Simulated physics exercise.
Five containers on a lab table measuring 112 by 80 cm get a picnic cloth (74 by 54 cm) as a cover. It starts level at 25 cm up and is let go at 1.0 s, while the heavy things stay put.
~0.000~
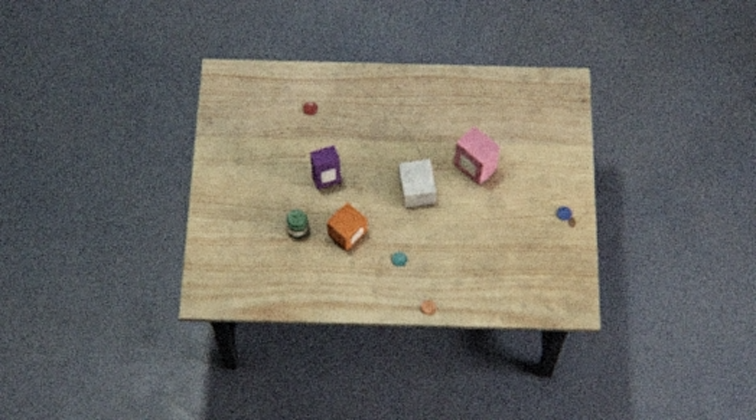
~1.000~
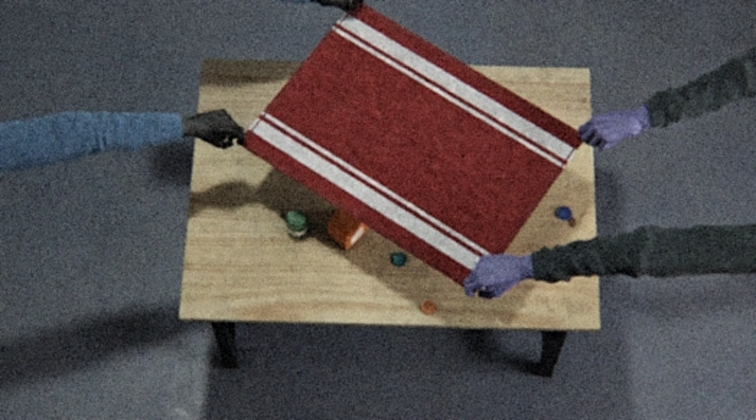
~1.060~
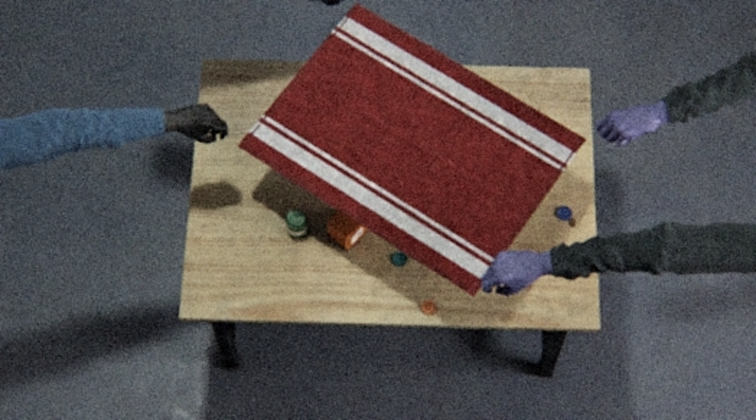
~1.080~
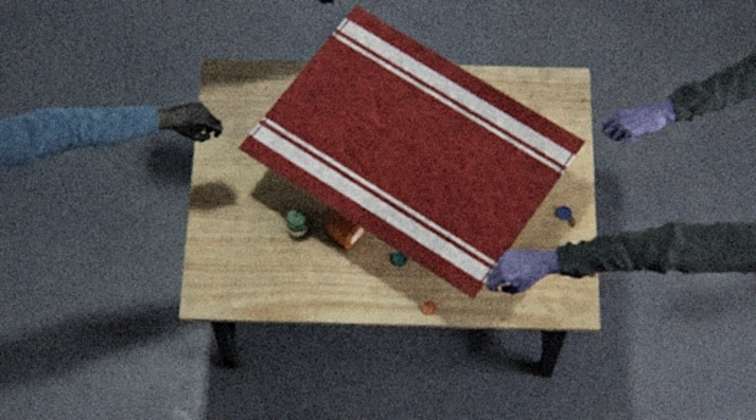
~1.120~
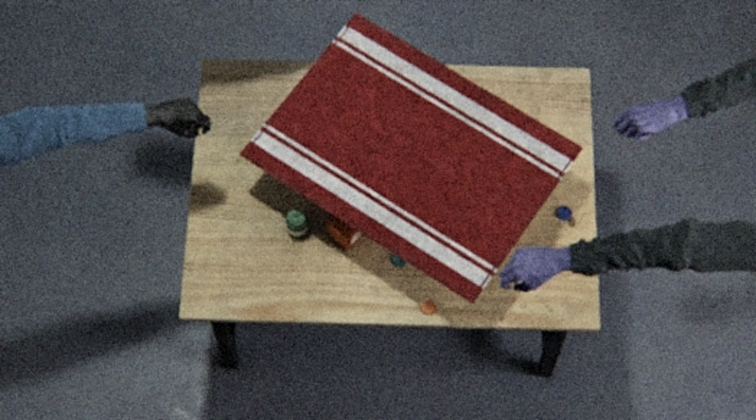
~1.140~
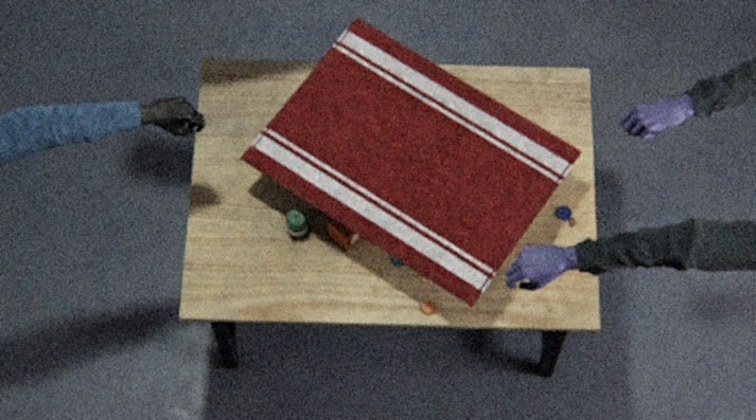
The clip opens on a wooden table holding four colored boxes, a small green bottle and a few small discs. Gloved hands then hold a red cloth with white stripes flat and slanted above it. They let go and draw back to either side while the cloth sinks slightly, still spread flat.
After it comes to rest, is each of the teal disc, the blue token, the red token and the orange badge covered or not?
The teal disc vanishes under it, the blue token remains in the open, the red token stays uncovered, the orange badge still shows.
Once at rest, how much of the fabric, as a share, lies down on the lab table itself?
In the end, around 25 per cent of it lies on the top.
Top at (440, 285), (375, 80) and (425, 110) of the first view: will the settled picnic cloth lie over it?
Result, same order: Overlaid, overlaid, overlaid.
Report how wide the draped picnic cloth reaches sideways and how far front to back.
It covers around 72 cm side to side and 76 cm front to back.
At 1.3 s, 25 % of it is down, spanning 74 by 75 cm, above teal disc.
At 1.5 s, 25 % of it is down, spanning 77 by 76 cm, above teal disc.
At 1.7 s, 25 % of it is down, spanning 71 by 76 cm, above teal disc.
At 1.9 s, 25 % of it is down, spanning 72 by 76 cm, above teal disc.
At 2.7 s, 25 % of it is down, spanning 71 by 76 cm, above teal disc.
